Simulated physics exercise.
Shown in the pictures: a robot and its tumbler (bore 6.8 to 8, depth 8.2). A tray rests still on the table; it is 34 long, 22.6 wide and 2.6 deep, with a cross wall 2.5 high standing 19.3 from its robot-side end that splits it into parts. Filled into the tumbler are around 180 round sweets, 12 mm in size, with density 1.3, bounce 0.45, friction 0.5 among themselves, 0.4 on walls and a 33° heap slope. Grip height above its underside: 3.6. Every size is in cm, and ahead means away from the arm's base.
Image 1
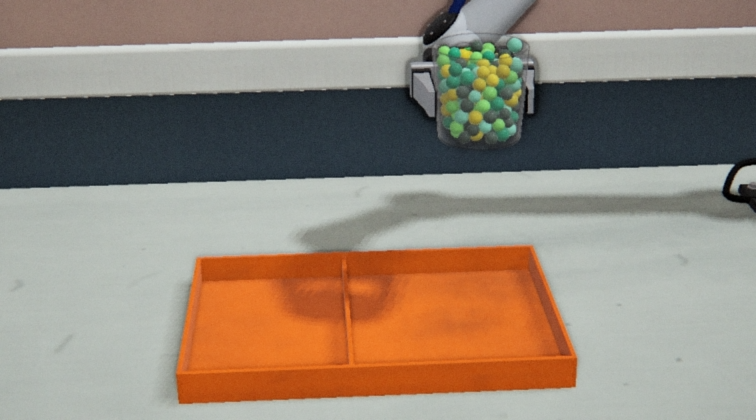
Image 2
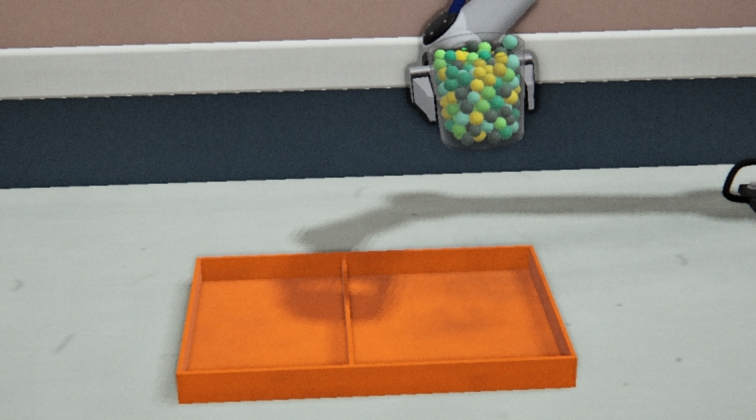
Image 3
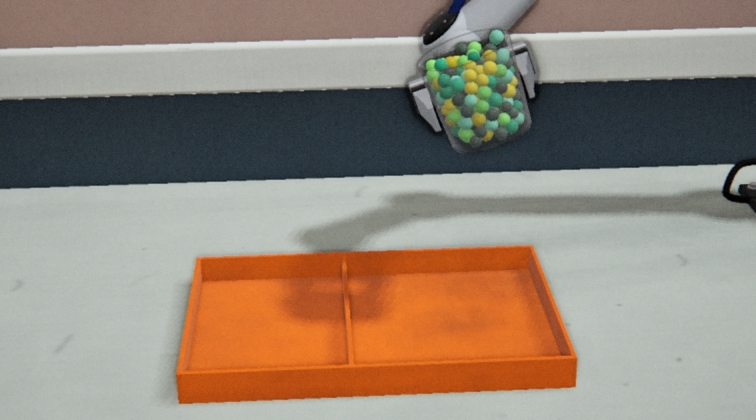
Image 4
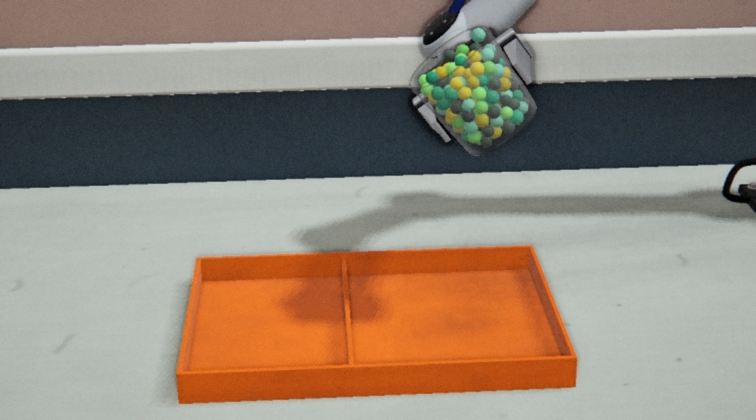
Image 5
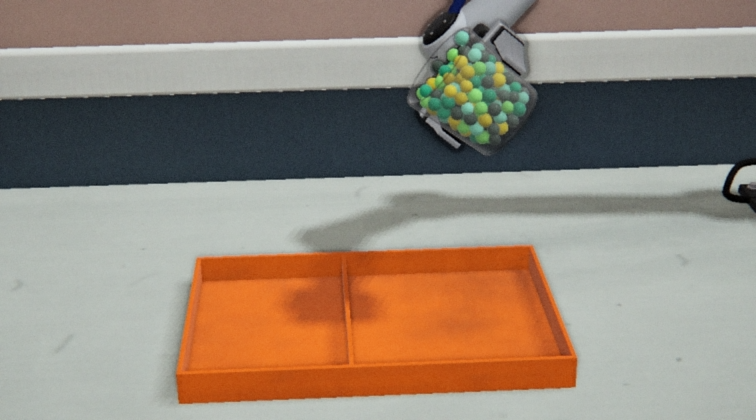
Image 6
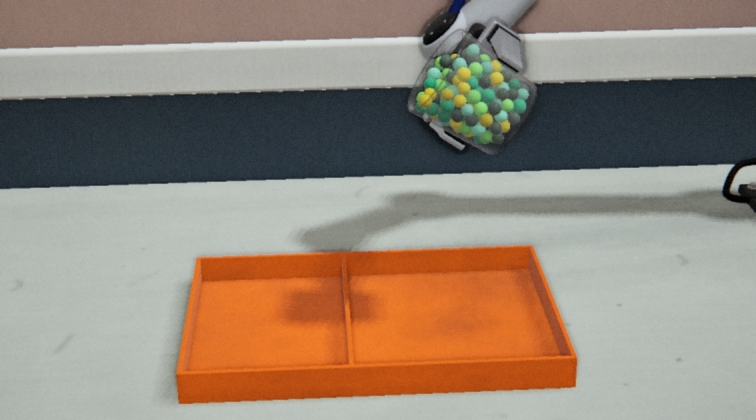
Robot gripper tilting a clear tumbler of green, yellow and grey balls steadily to one side above an empty, divided orange tray.
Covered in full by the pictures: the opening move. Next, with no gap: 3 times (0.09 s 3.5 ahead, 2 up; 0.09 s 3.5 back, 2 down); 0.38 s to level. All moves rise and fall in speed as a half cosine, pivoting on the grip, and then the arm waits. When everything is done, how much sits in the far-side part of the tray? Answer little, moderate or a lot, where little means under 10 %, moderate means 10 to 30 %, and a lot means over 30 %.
A lot.
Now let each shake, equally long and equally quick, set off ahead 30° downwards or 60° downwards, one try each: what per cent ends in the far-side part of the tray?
You'd get some 25 per cent with the first setting and some 10 per cent with the second.
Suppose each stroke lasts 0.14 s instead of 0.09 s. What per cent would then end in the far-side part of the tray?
In that case it would be near 15 percent.
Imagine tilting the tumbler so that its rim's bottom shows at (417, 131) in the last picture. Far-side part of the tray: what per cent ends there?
I'd put it at roughly 80 %.
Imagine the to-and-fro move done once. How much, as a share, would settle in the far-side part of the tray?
In that case, some 35 per cent.
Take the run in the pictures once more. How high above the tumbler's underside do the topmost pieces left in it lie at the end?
4.5 cm.
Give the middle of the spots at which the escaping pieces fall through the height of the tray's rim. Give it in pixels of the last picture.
Roughly at (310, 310).
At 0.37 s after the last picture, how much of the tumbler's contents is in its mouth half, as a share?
Mouth half: Close to 80 per cent.
Then, 0.37 s later, tilted 55° forward, highest piece 25 above the table; 73 in the tumbler, 65 in the far-side part, 14 in the robot-side part, 24 in flight or on a rim.
Then, 0.74 s later, tilted 26° forward, highest piece 25 above the table; 79 in the far-side part, 45 in the tumbler, 39 in the robot-side part, 10 on the table or floor, 3 in flight or on a rim.
Then, 1.12 s later, level, highest piece 24 above the table; 80 in the far-side part, 45 in the tumbler, 40 in the robot-side part, 11 on the table or floor.
Then, 2.17 s later, level, highest piece 24 above the table; 80 in the far-side part, 45 in the tumbler, 40 in the robot-side part, 11 on the table or floor.
At rest, 80 in the far-side part, 45 in the tumbler, 40 in the robot-side part, 11 on the table or floor. That is 45 % in the far-side part of the tray.
